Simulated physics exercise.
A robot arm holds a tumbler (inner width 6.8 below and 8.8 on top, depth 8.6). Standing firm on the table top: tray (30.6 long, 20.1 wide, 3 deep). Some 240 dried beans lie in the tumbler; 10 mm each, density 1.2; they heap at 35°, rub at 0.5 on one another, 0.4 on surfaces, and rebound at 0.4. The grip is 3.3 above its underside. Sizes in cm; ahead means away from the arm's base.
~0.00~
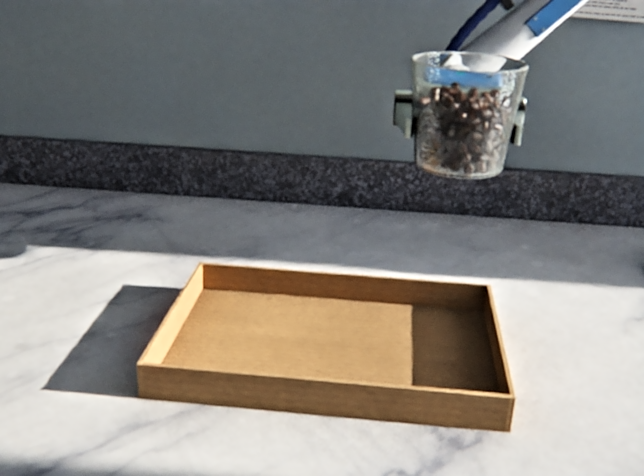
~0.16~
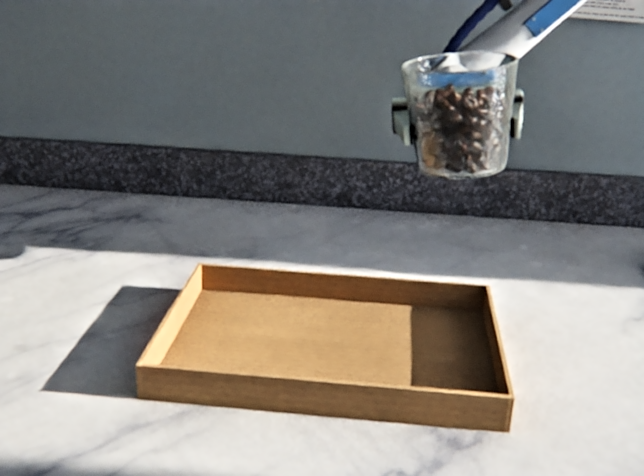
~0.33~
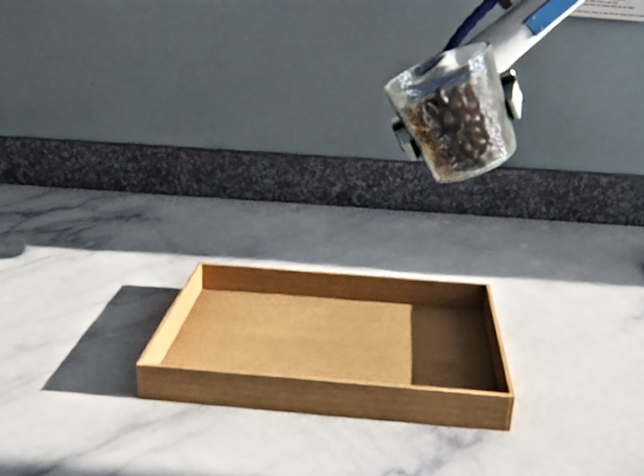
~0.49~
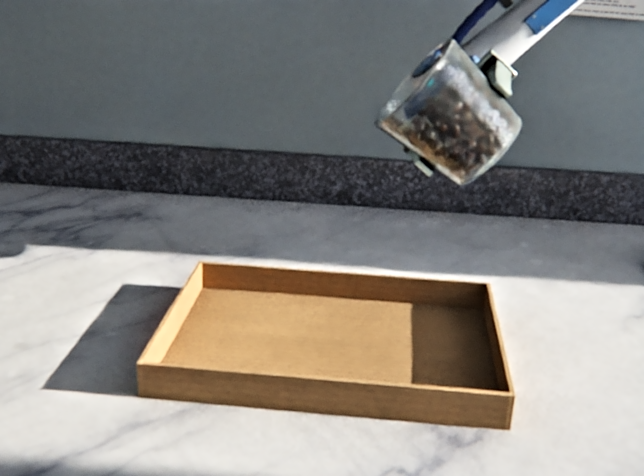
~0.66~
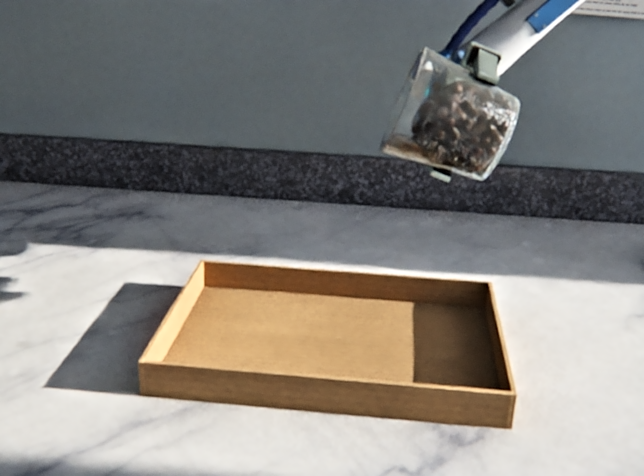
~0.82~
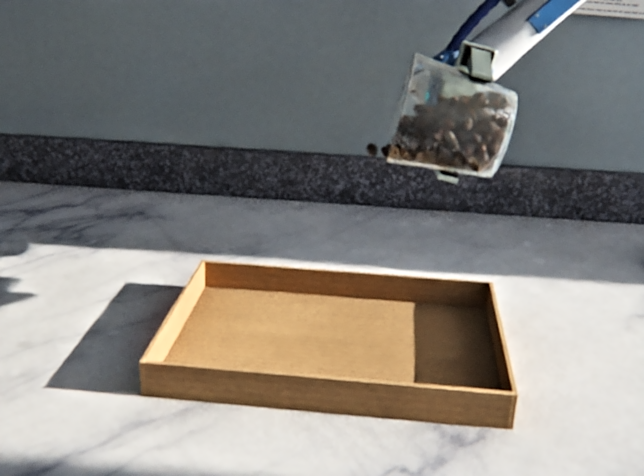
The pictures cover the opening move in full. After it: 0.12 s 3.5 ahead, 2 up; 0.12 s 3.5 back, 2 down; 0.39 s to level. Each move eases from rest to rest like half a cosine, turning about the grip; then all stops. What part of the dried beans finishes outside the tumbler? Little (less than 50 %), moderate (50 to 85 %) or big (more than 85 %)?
Share outside the tumbler: Moderate (50 to 85 %).
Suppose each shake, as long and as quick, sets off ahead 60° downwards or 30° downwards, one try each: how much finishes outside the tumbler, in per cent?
Some 10 and 25 per cent.
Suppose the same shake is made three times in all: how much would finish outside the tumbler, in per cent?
Then about 85 per cent.
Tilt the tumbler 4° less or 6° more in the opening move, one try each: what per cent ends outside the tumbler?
Some 50 and 75 per cent.
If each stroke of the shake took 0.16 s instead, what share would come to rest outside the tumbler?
Then about 25 per cent.
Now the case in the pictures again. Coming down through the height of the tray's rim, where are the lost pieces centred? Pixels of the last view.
Near (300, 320).
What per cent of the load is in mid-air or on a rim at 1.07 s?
About 42 per cent.
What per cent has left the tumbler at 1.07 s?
Near 40 per cent so far.
By 1.07 s, tilted 78° forward, highest piece 23 above the table; 137 in the tumbler, 1 in the tray, 100 in flight or on a rim.
By 1.32 s, tilted 18° forward, highest piece 27 above the table; 139 in the tray, 96 in the tumbler, 3 in flight or on a rim.
By 1.65 s, level, highest piece 24 above the table; 142 in the tray, 96 in the tumbler.
By 2.70 s, level, highest piece 24 above the table; 142 in the tray, 96 in the tumbler.
Final count, 142 in the tray, 96 in the tumbler. That is 60 % outside the tumbler.
